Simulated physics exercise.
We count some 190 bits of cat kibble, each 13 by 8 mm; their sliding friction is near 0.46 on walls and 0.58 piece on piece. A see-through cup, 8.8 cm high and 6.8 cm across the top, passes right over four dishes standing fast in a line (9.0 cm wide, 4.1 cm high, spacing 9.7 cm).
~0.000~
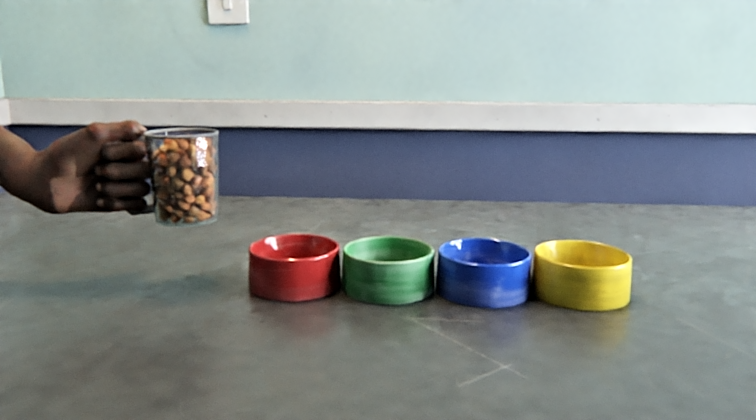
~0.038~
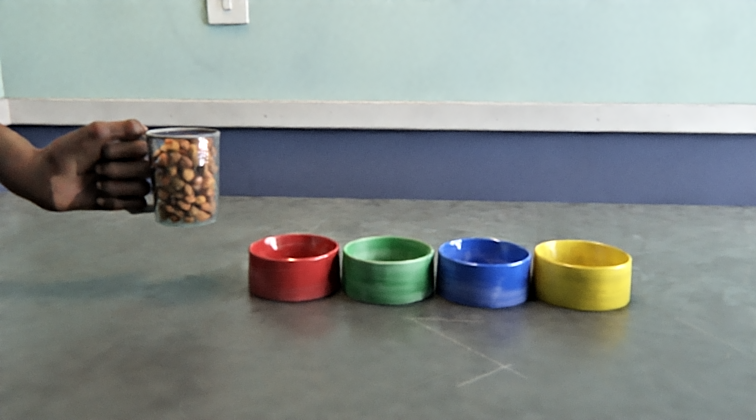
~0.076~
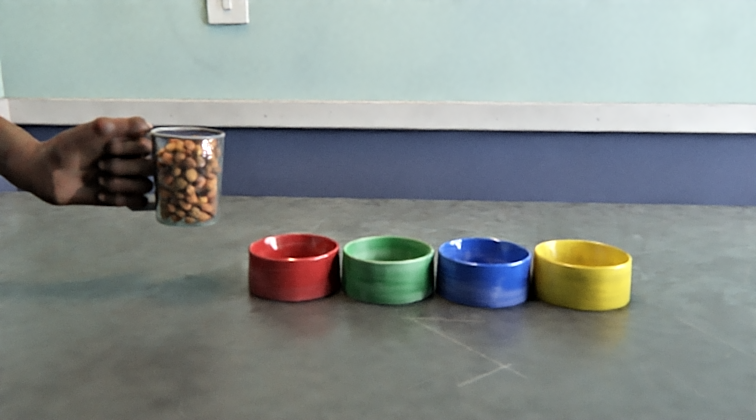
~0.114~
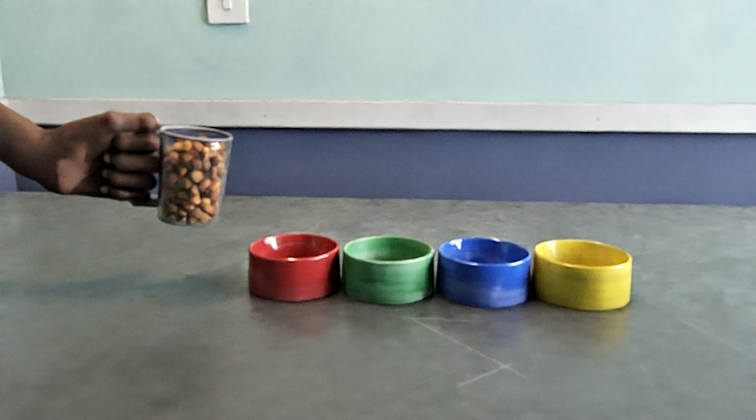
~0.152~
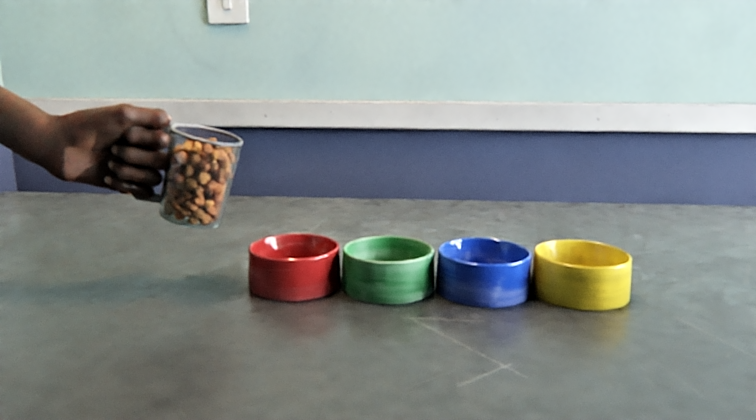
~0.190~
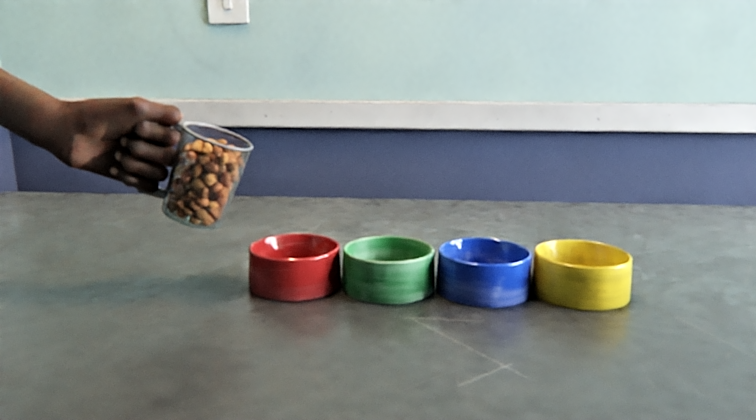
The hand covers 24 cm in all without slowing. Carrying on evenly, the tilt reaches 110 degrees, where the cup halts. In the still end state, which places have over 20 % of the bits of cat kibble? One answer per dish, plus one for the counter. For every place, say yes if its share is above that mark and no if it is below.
Red: No, blue: Yes, green: Yes, yellow: No, counter: No.
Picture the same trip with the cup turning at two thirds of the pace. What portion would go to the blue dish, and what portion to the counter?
Then: Blue 60, counter 10.
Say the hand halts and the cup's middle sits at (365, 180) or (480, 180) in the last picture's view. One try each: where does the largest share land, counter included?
Green; green.
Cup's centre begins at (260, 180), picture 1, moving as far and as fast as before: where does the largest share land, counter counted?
Largest amount ends at blue.
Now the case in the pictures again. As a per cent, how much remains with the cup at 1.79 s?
Estimate: Some 10 %.
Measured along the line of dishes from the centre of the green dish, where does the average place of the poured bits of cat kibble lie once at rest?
Some 3 cm in the +x direction.
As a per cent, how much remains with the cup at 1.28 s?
It comes to about 30 percent.
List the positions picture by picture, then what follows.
In the first picture, cup at (185, 177), tilt 0 degrees, lip at (215, 134), moved 0.0 cm; middle of the pieces at (185, 182); red dish at (295, 247); green dish at (388, 249); blue dish at (484, 252); yellow dish at (582, 254).
In the second picture, cup at (185, 177), tilt 1 degrees, lip at (217, 134), moved 0.1 cm; middle of the pieces at (186, 182).
In the third picture, cup at (188, 176), tilt 4 degrees, lip at (222, 136), moved 0.4 cm; middle of the pieces at (188, 182).
In the fourth picture, cup at (193, 176), tilt 9 degrees, lip at (230, 139), moved 0.9 cm; middle of the pieces at (193, 182).
In the fifth picture, cup at (199, 176), tilt 15 degrees, lip at (240, 144), moved 1.5 cm; middle of the pieces at (198, 182).
In the sixth picture, cup at (205, 177), tilt 21 degrees, lip at (250, 149), moved 2.1 cm; middle of the pieces at (204, 182); red dish at (295, 247); green dish at (389, 249); blue dish at (485, 251); yellow dish at (582, 254). Its pace works out near 165 degrees a second; the hand travels 16 cm a second.
After 0.84 s, tilt 110 degrees; cup holds 75 %, green 20 %.
After 1.28 s, tilt 110 degrees; cup holds 30 %, green 65 %.
Then, at 1.79 s, tilt 110 degrees; cup holds 10 %, blue 20 %, green 60 %.
By 3.4 s all is still; red 0 %, blue 25 %, green 60 %, yellow 0 %, counter 10 %.
